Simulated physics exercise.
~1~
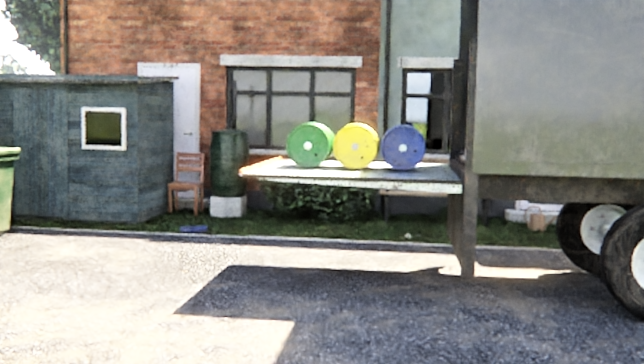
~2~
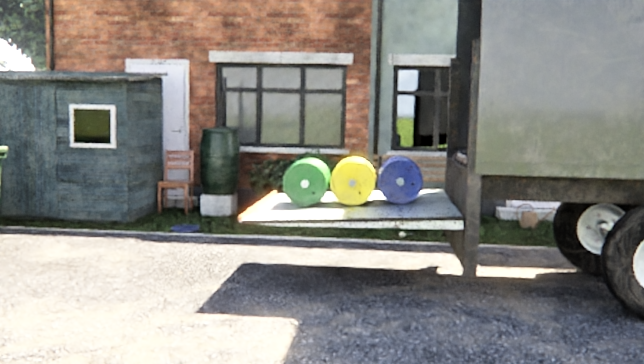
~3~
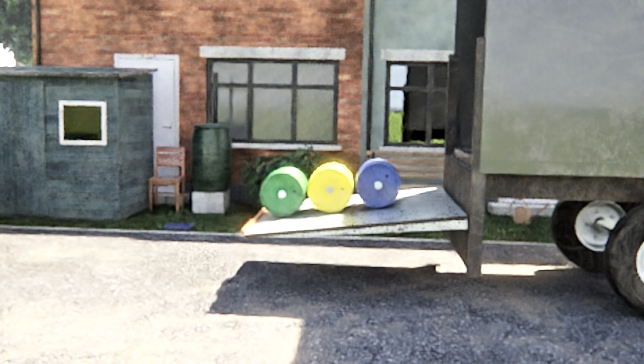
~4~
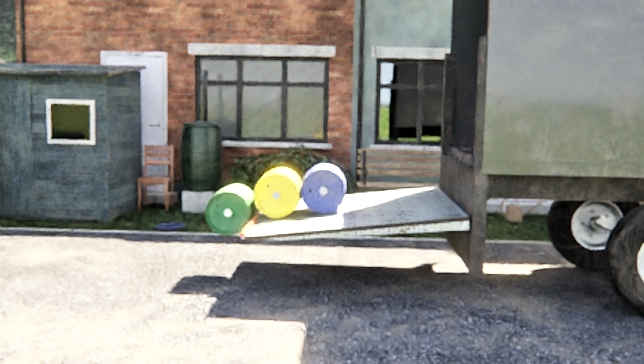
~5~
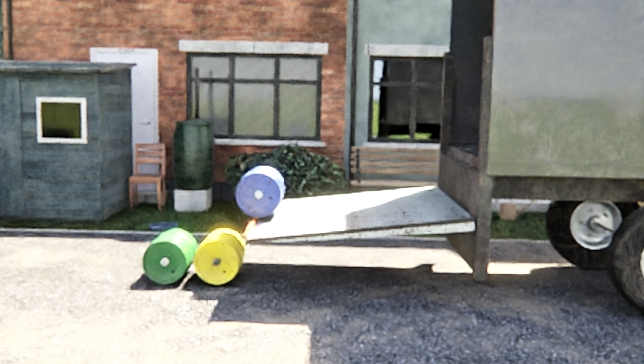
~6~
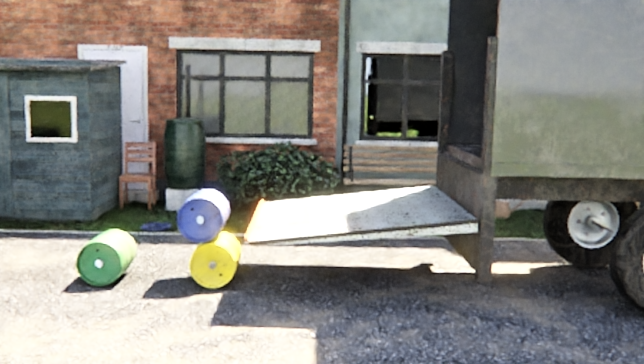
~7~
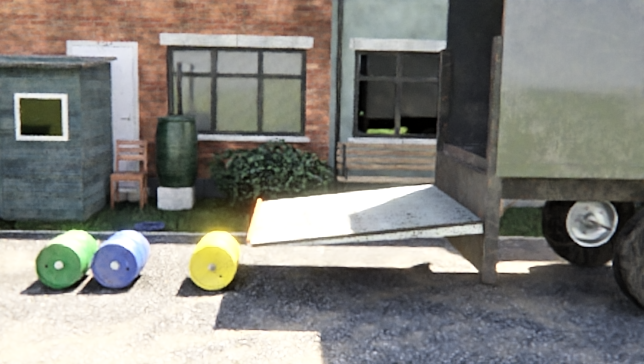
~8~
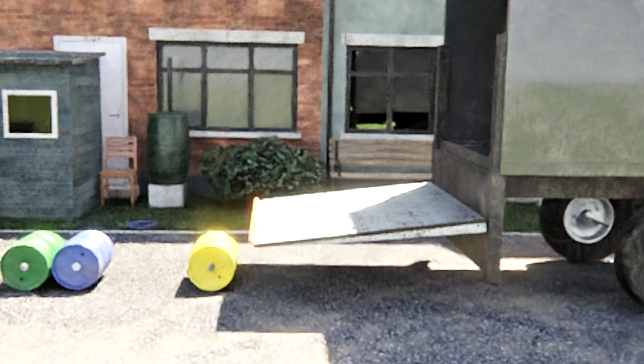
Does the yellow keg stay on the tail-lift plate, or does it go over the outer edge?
The yellow keg goes over the outer edge and ends up on the ground, as do the green and blue ones.
In a paved yard before a brick building with a small shed, seen from the side, a truck stands at the right with its tail-lift plate sticking out to the left. Green, yellow and blue kegs sit in a row on it. The plate lowers and tips down toward its outer edge, and the kegs roll left together. Green goes over the edge first, yellow follows, and blue drops last, passing over the top of yellow. Green and blue roll on leftward along the ground, while yellow stays just beyond the tilted, empty plate.
